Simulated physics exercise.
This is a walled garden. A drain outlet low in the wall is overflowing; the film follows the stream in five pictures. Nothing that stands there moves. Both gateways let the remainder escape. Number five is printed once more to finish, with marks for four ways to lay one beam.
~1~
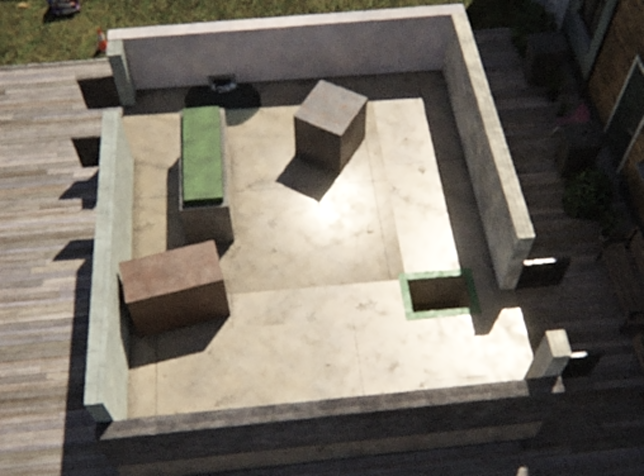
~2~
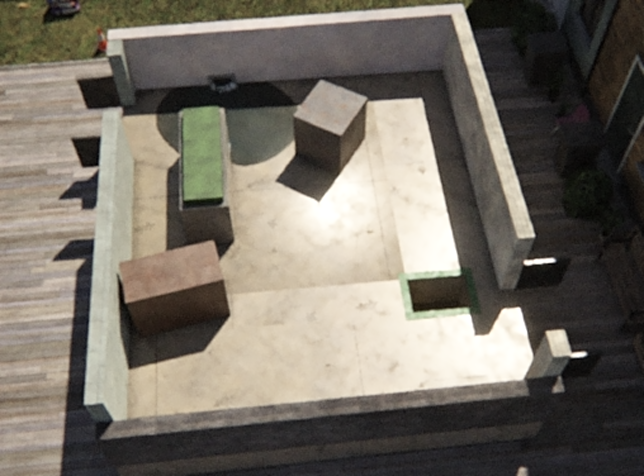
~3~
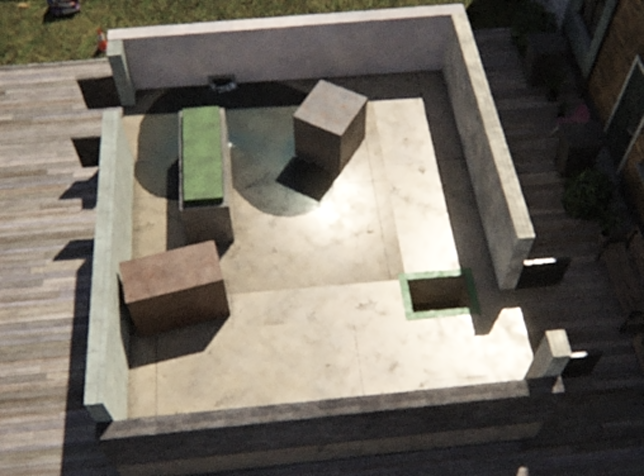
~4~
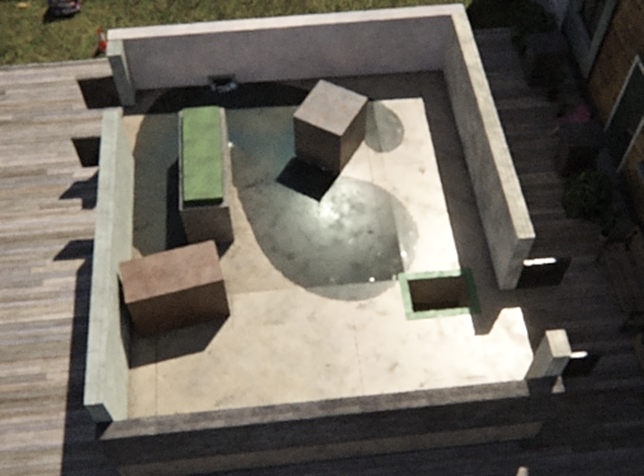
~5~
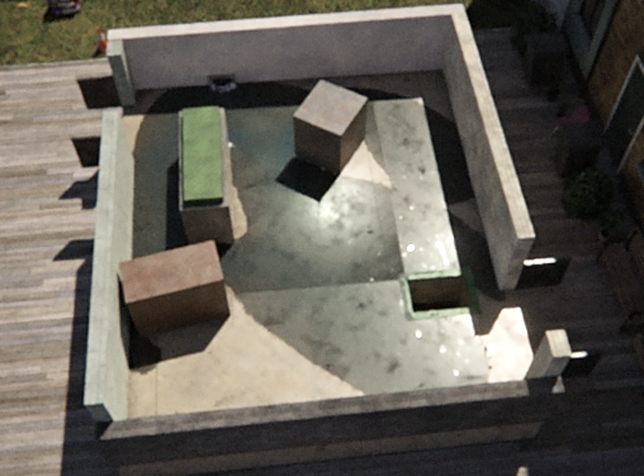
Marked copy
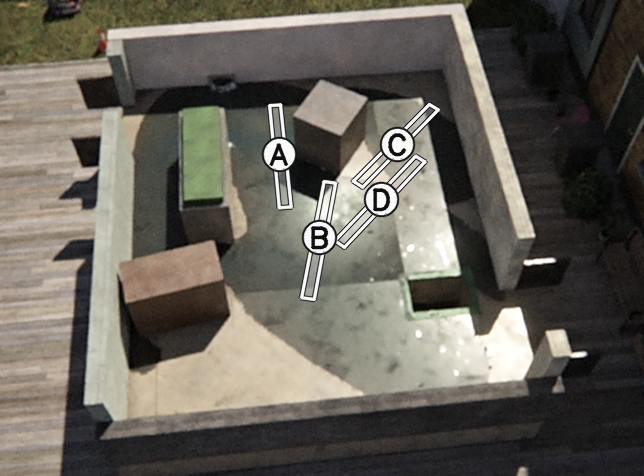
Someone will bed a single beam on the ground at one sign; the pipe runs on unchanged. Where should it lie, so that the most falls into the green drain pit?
Choose C.
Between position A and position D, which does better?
The answer is D.
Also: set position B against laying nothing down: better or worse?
Worse.
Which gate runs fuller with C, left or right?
More leaves on the right.
On the marked copy, A from (285, 207) to (275, 105); B from (307, 298) to (329, 182); C from (358, 184) to (433, 107); D from (339, 244) to (420, 159).
With A, about 15 % of the stream runs into the green drain pit, about 85 % out by the gates.
With B, about 14 % of the stream runs into the green drain pit, about 86 % out by the gates.
With C, about 37 % of the stream runs into the green drain pit, about 63 % out by the gates.
With D, about 20 % of the stream runs into the green drain pit, about 80 % out by the gates.
